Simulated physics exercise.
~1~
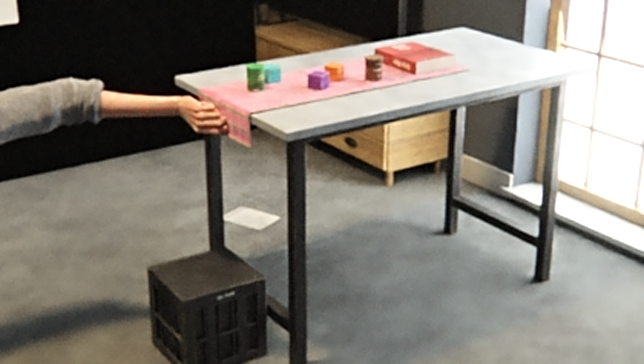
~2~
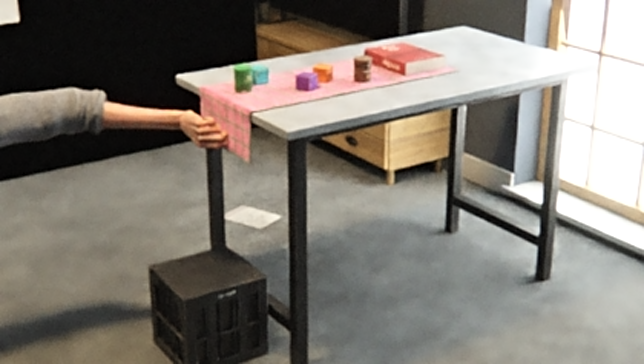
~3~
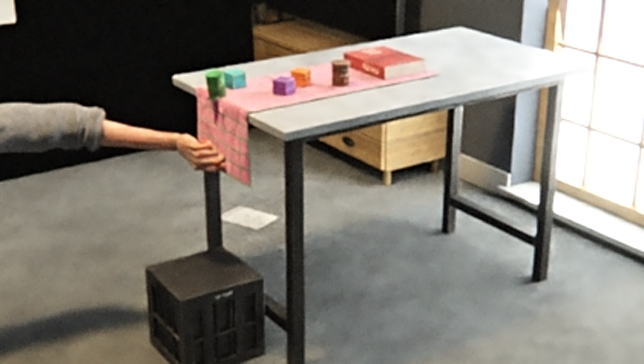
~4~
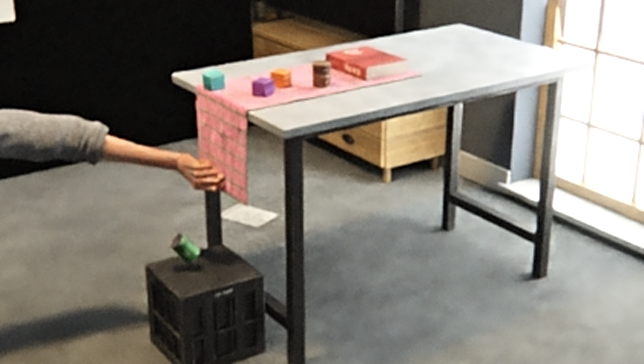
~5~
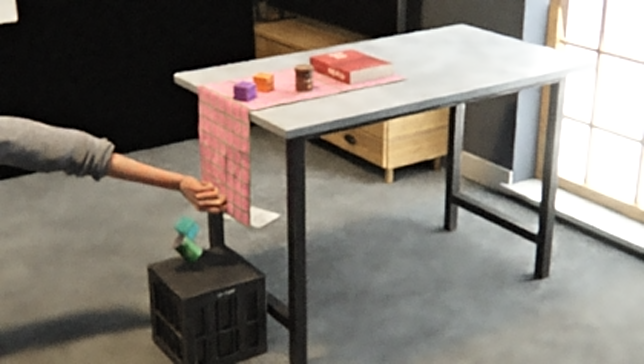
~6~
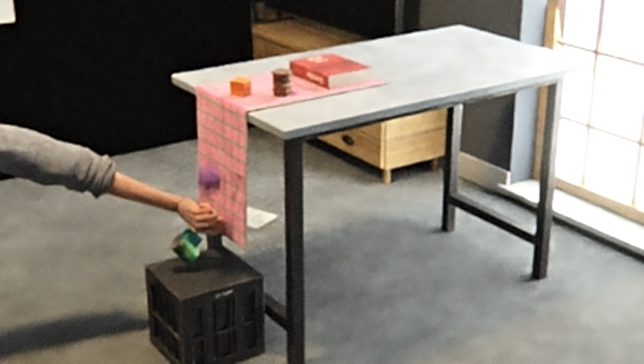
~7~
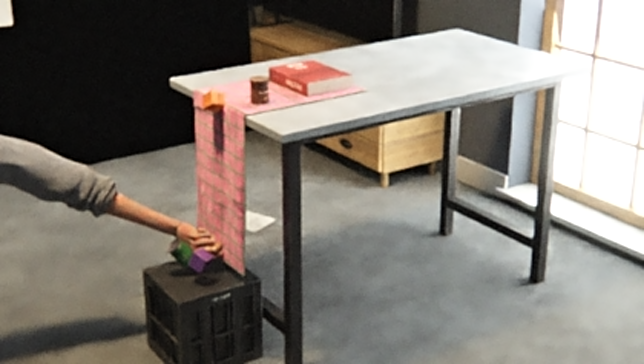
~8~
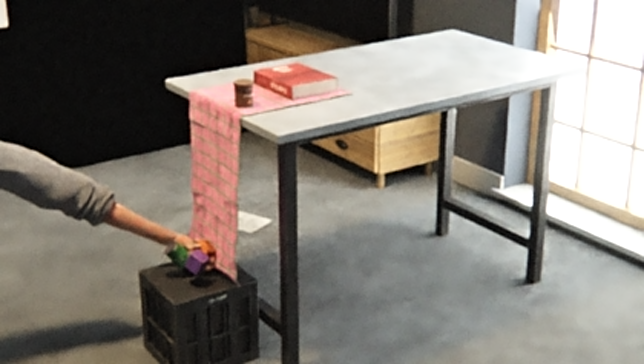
At a table, a hand pulls the pink runner down, dropping four objects onto a crate.
